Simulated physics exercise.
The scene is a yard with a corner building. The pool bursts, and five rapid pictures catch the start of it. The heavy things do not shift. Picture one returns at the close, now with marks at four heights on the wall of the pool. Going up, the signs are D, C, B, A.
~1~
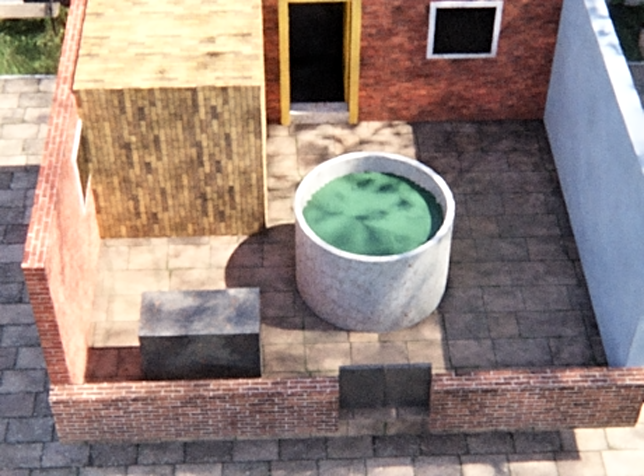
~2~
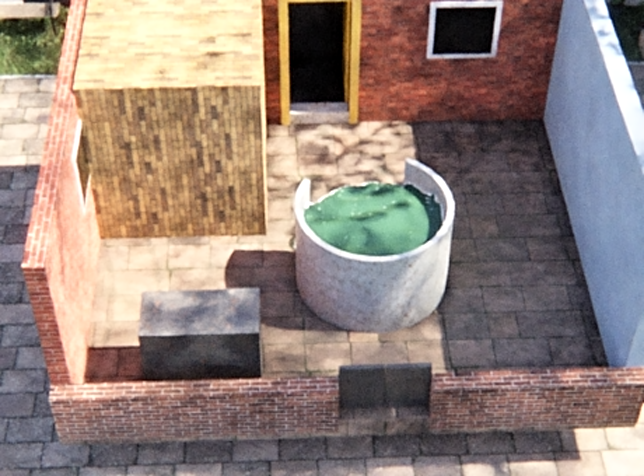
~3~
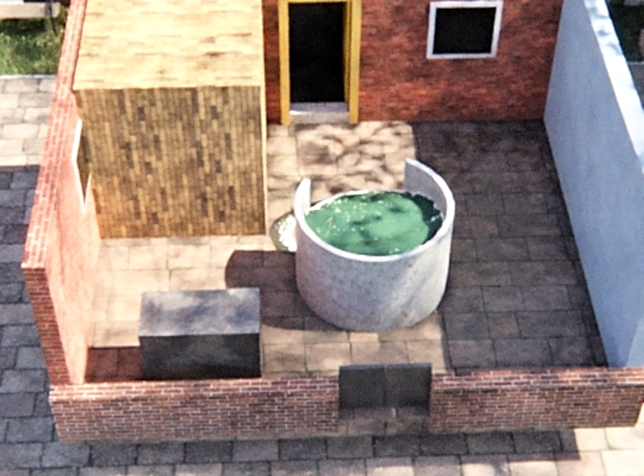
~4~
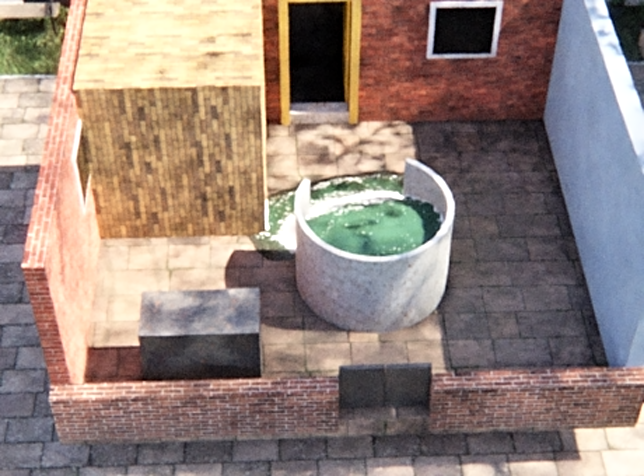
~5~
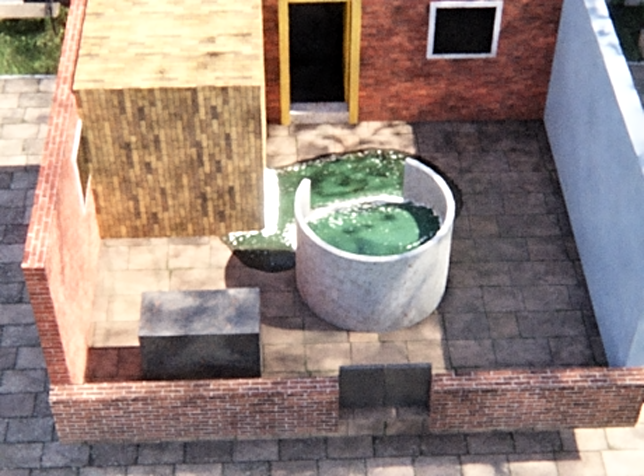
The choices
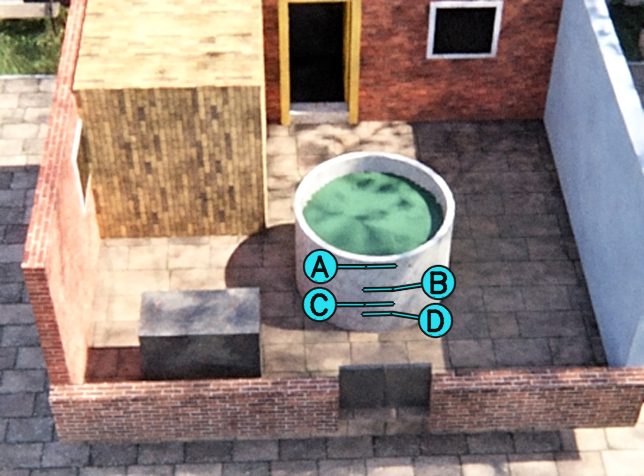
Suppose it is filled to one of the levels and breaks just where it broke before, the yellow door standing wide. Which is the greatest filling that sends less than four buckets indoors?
That is mark D.
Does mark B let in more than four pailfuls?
Yes.
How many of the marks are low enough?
One of them.
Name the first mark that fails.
That is mark C.
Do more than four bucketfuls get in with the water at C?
Yes.
On the marked copy, A at (380, 266); B at (378, 289); C at (378, 304); D at (377, 313); from the bottom up D, C, B, A.
With A, dozens of bucketfuls pour in.
With B, dozens of bucketfuls pour in.
With C, about 8 bucketfuls get in.
With D, a bucket or two gets in.
